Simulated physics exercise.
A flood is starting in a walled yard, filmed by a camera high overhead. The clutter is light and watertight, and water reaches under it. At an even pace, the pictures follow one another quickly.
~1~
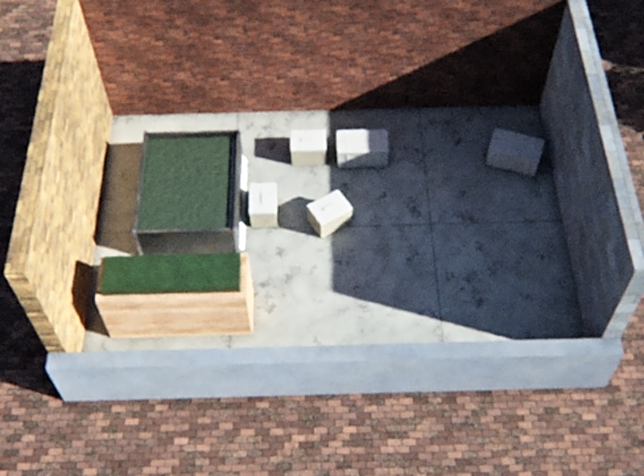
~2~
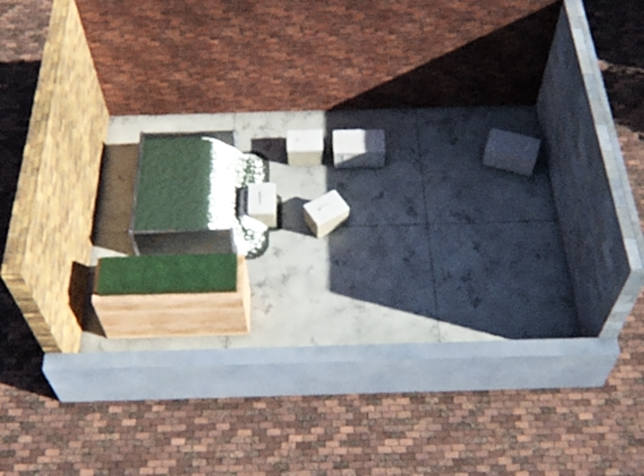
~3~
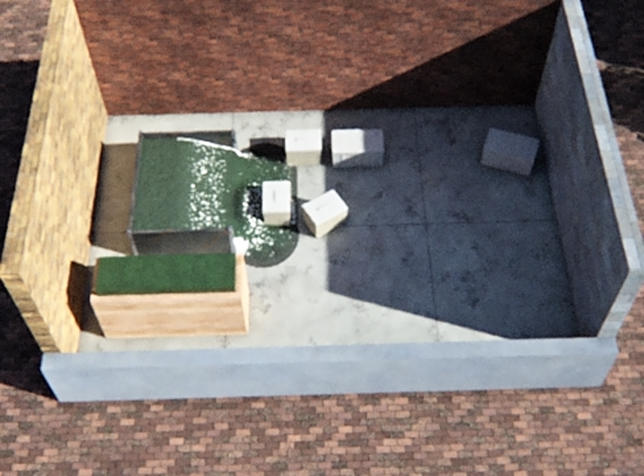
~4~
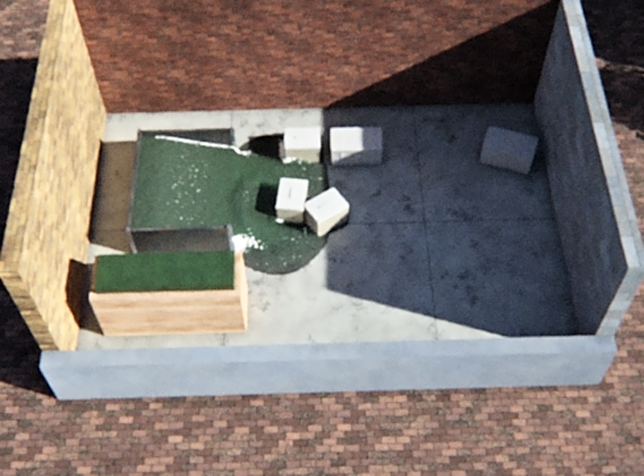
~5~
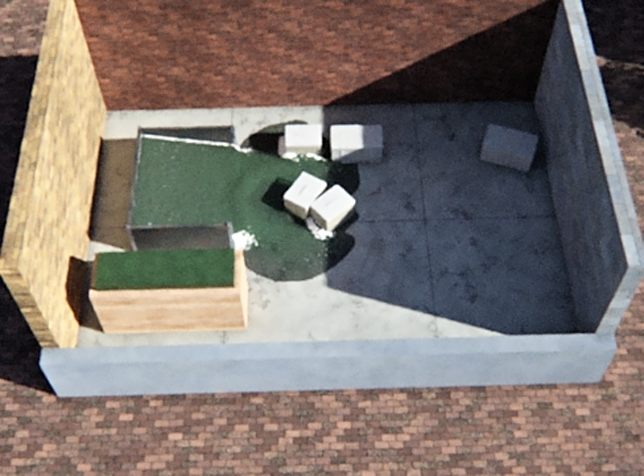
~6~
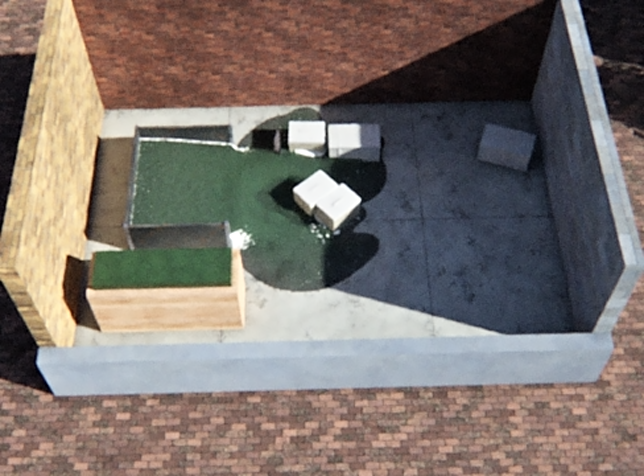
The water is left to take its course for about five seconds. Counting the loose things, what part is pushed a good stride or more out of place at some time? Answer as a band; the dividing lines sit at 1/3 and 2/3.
2/3 or more.
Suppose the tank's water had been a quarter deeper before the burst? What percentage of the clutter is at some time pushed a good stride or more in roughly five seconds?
100 per cent or so.
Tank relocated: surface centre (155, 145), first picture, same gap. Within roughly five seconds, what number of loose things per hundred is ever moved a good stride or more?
I'd estimate around 100 percent.
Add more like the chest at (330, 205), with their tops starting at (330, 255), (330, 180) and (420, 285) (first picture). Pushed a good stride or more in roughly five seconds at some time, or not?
Sequence: Travels that far, travels that far, travels that far.
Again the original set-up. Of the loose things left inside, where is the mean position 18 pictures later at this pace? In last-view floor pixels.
The remaining things centre around (511, 163).
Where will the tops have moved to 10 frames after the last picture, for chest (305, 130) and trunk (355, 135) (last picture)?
(396, 97) and (442, 94), roughly.
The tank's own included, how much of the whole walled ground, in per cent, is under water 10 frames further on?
70 %.
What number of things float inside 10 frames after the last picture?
3 in all.
A moment on, 2 of 5 are well off their spots; 0 afloat.
Next, 4 of 5 are well off their spots; 3 afloat.
Later, 4 of 5 are well off their spots; 5 afloat.
In the end, 4 of 5 are well off their spots, and 4 have been at some point; 5 afloat.
